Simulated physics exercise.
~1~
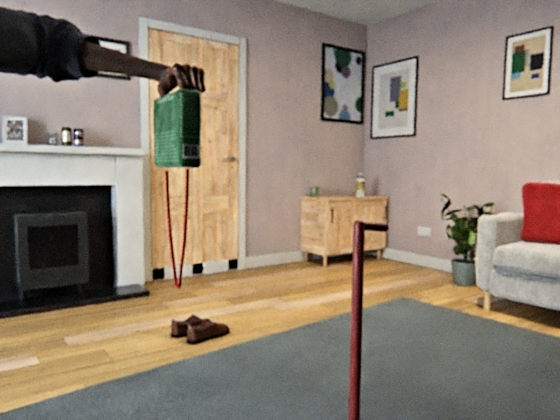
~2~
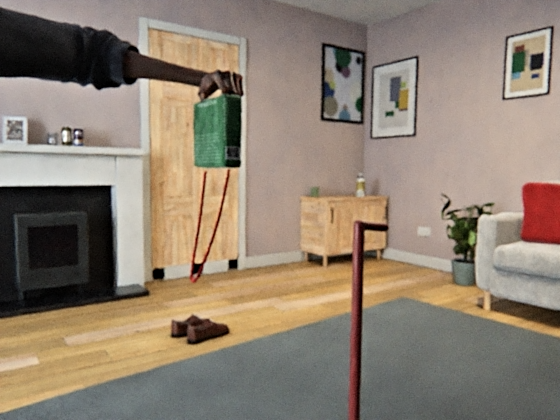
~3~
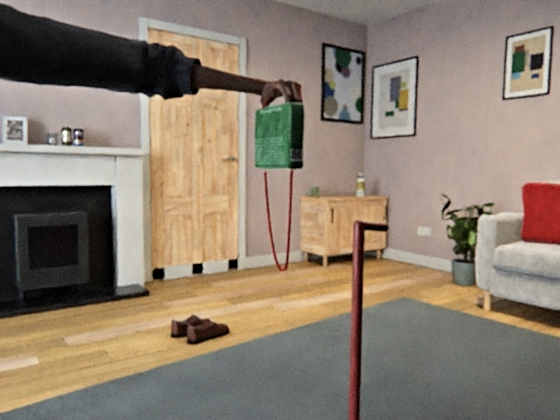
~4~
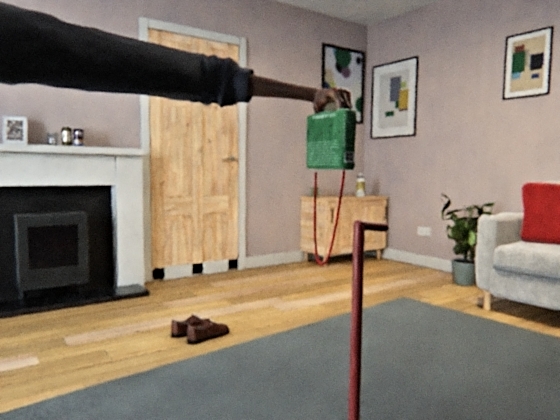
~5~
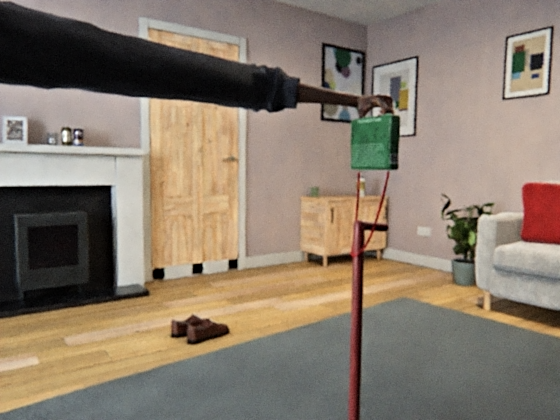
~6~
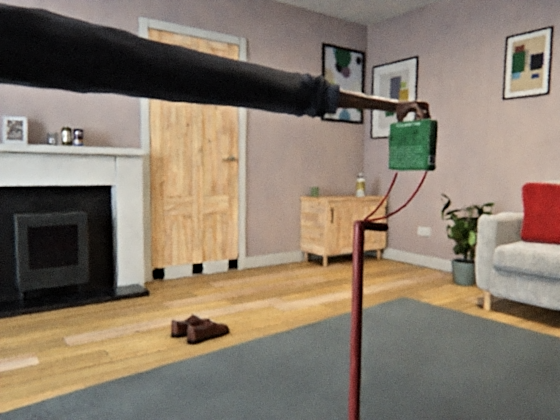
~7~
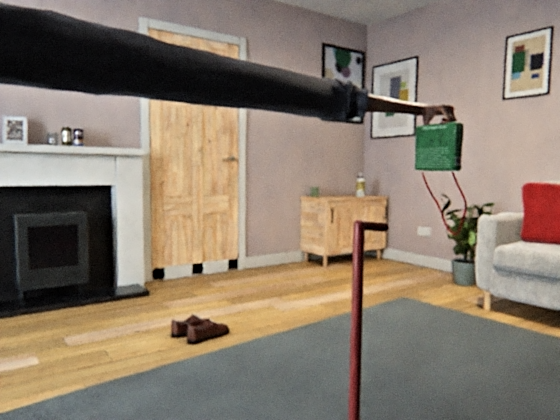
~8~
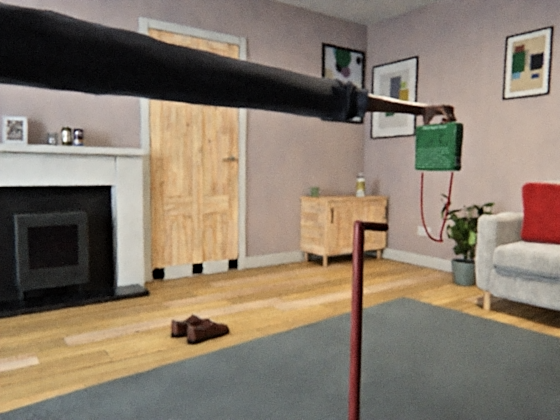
In a living room with a fireplace and a grey armchair, an outstretched arm carries a green pouch with a hanging red loop rightward above a red post with a sideways hook, and the pouch passes freely, ending held to the right of the post.
